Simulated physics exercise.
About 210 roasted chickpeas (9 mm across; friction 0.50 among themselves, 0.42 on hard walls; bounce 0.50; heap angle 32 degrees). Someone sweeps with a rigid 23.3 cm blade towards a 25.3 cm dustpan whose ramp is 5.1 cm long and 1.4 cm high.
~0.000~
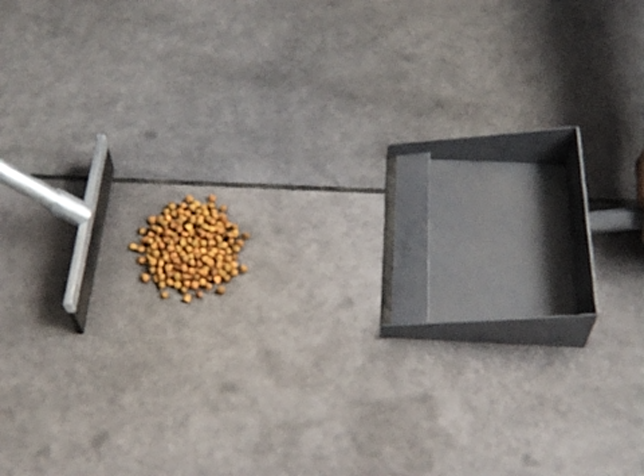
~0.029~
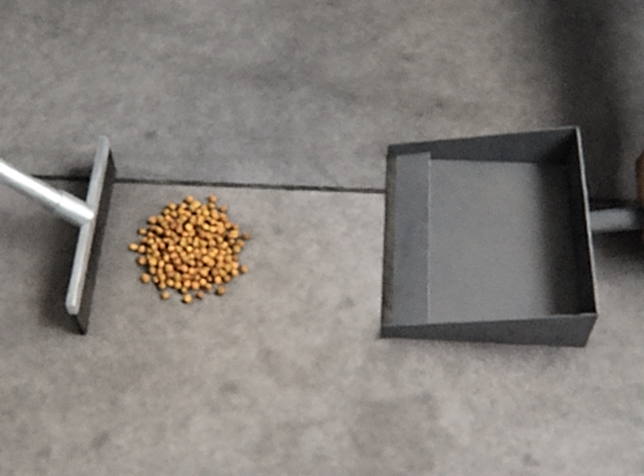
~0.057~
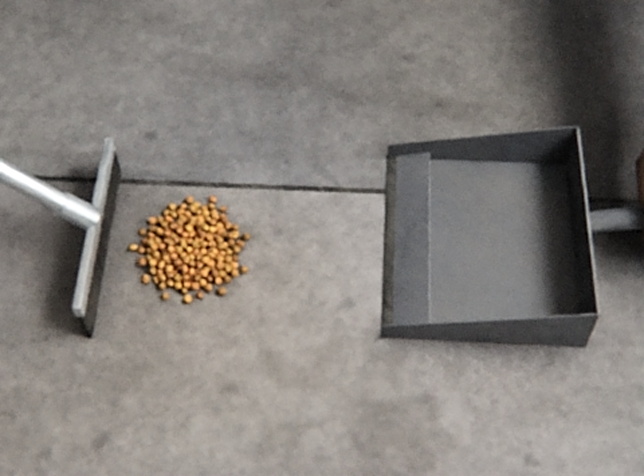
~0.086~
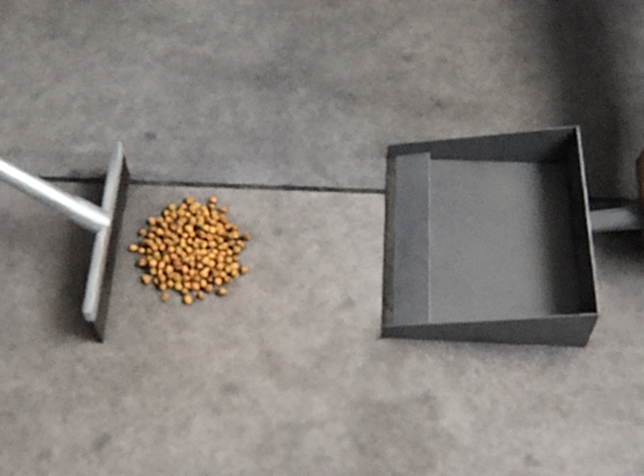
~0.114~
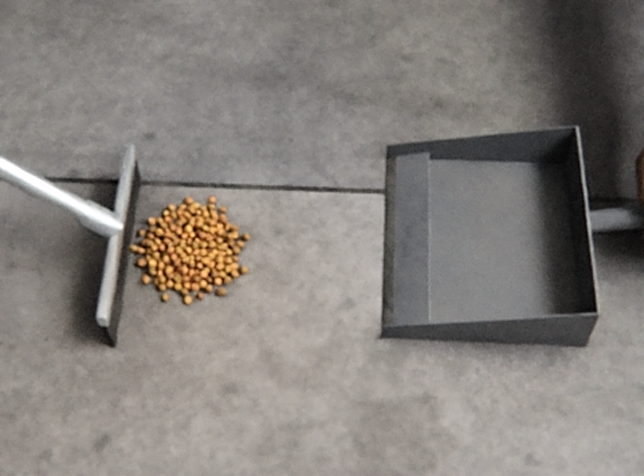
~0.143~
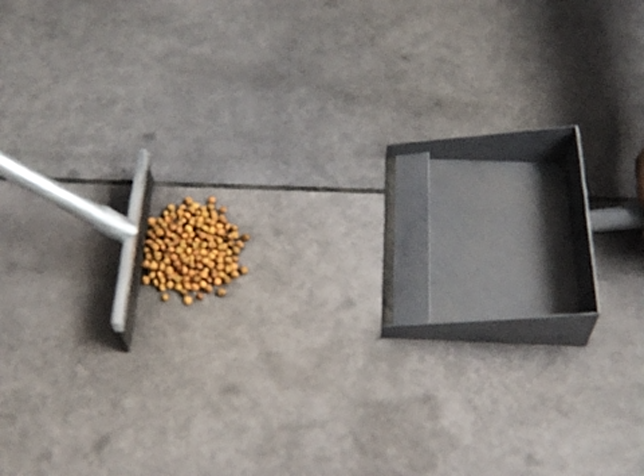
On a grey concrete floor, a metal-handled blade slides right to the edge of a chickpea pile, opposite a still, dark dustpan.
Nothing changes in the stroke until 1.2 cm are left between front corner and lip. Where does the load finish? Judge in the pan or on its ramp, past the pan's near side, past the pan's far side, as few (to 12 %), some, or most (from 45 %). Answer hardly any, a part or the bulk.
Pan a part, near side a part, far side hardly any.
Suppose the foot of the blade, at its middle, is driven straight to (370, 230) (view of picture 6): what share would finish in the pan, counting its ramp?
About 60 per cent.
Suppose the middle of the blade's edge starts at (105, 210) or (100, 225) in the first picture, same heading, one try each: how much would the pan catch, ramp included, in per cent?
About 45 and 45 per cent.
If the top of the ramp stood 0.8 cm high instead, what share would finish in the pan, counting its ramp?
In that case some 40 per cent.
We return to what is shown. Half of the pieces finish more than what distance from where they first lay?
About 24 cm.
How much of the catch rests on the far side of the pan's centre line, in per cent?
About 10 per cent.
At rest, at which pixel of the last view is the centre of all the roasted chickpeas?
At about (389, 280).
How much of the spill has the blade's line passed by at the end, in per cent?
About 15 per cent.
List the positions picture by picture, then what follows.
In the first picture, blade from (70, 307) to (103, 143), moved 0.0 cm, 0 of the pieces shifted so far; middle of the pieces at (189, 249); pan at (496, 246).
In the second picture, blade from (73, 308) to (105, 144), moved 0.3 cm, 0 of the pieces shifted so far; middle of the pieces at (189, 249).
In the third picture, blade from (79, 311) to (110, 147), moved 1.0 cm, 0 of the pieces shifted so far; middle of the pieces at (189, 250).
In the fourth picture, blade from (90, 315) to (119, 150), moved 2.2 cm, 0 of the pieces shifted so far; middle of the pieces at (189, 250).
In the fifth picture, blade from (103, 320) to (131, 154), moved 3.8 cm, 0 of the pieces shifted so far; middle of the pieces at (189, 251).
In the sixth picture, blade from (118, 326) to (144, 158), moved 5.6 cm, 16 of the pieces shifted so far; middle of the pieces at (189, 251); pan at (496, 246). Its pace works out near 0.60 m/s, heading 17 degrees towards the viewer's side.
Then, at 0.37 s, middle of the blade 15 cm from the lip; 0 % over the lip, far side 0 %, near side 5 %.
After 0.52 s, middle of the blade 6 cm from the lip; 0 % over the lip, far side 0 %, near side 15 %.
After 0.80 s, middle of the blade 2 cm from the lip; 40 % over the lip, far side 0 %, near side 15 %.
By 1.2 s all is still; pan 40 %, near side 15 %, far side 0 %, in front of the lip or behind the blade 45 %.
